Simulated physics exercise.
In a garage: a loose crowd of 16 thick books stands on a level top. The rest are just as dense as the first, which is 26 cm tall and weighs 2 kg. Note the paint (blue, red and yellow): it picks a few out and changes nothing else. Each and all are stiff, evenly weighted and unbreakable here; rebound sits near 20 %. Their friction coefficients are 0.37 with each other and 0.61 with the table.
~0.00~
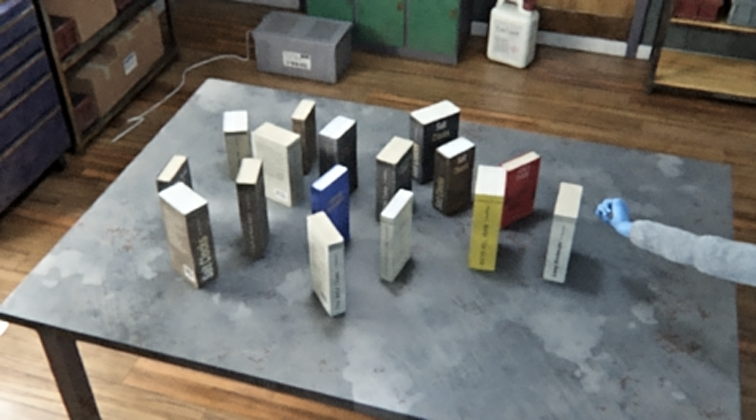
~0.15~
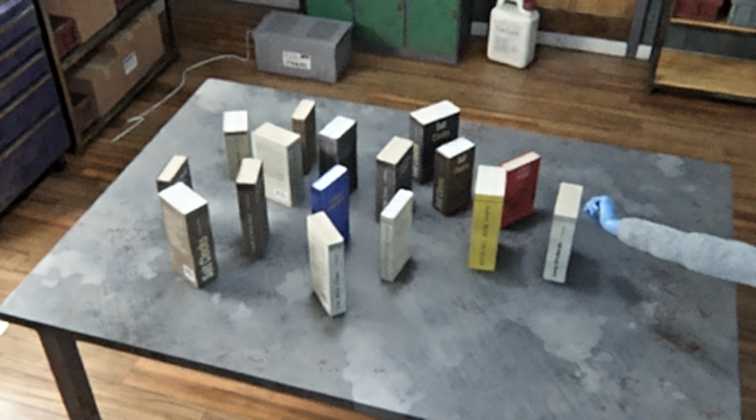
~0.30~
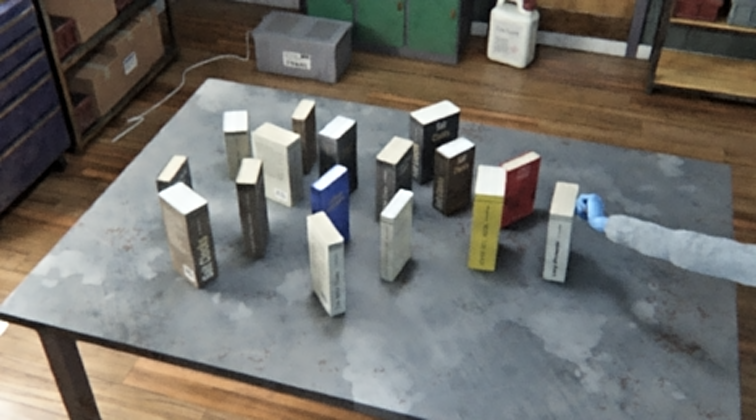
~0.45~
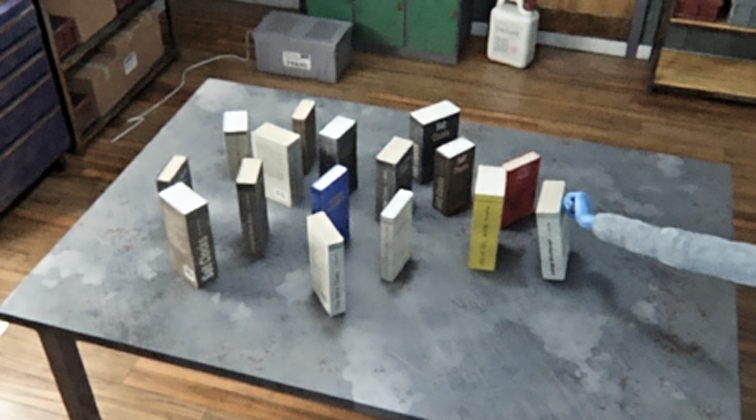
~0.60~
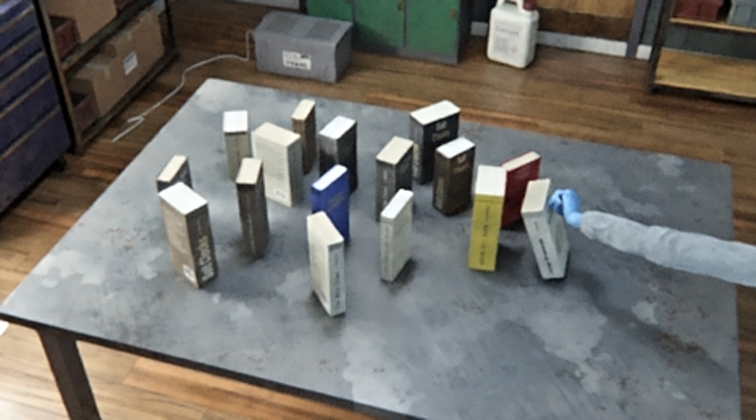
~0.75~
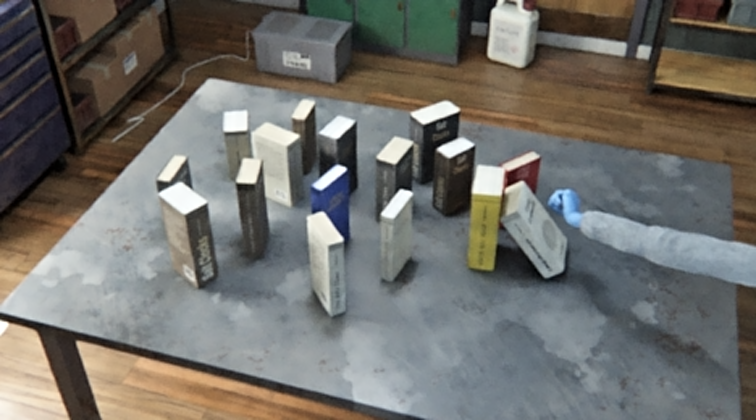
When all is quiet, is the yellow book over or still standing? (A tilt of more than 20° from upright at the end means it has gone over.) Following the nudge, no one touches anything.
Result: Fallen.
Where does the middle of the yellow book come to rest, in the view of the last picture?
At roughly (427, 232).
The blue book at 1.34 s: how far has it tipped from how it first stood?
About 0 degrees.
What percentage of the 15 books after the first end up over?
Estimate: About 20% of them.
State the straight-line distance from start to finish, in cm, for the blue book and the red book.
Estimate: Blue near 20 cm, red near 0 cm.
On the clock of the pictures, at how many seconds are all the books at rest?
It all settles by about 2.0 s.
Around 1.12 s, 1 of the 15 other books over; yellow book tipped 25°.
Around 1.34 s, 2 of the 15 other books over; yellow book tipped 69°.
Around 1.58 s, 3 of the 15 other books over; yellow book lying flat; blue book tipped 68°.
Finally (2.4 s), 3 of the 15 other books over; yellow book lying flat; blue book lying flat; red book unmoved. Twelve left standing. Seen by the last camera, middles, yellow book near (427, 232), blue book near (308, 220).
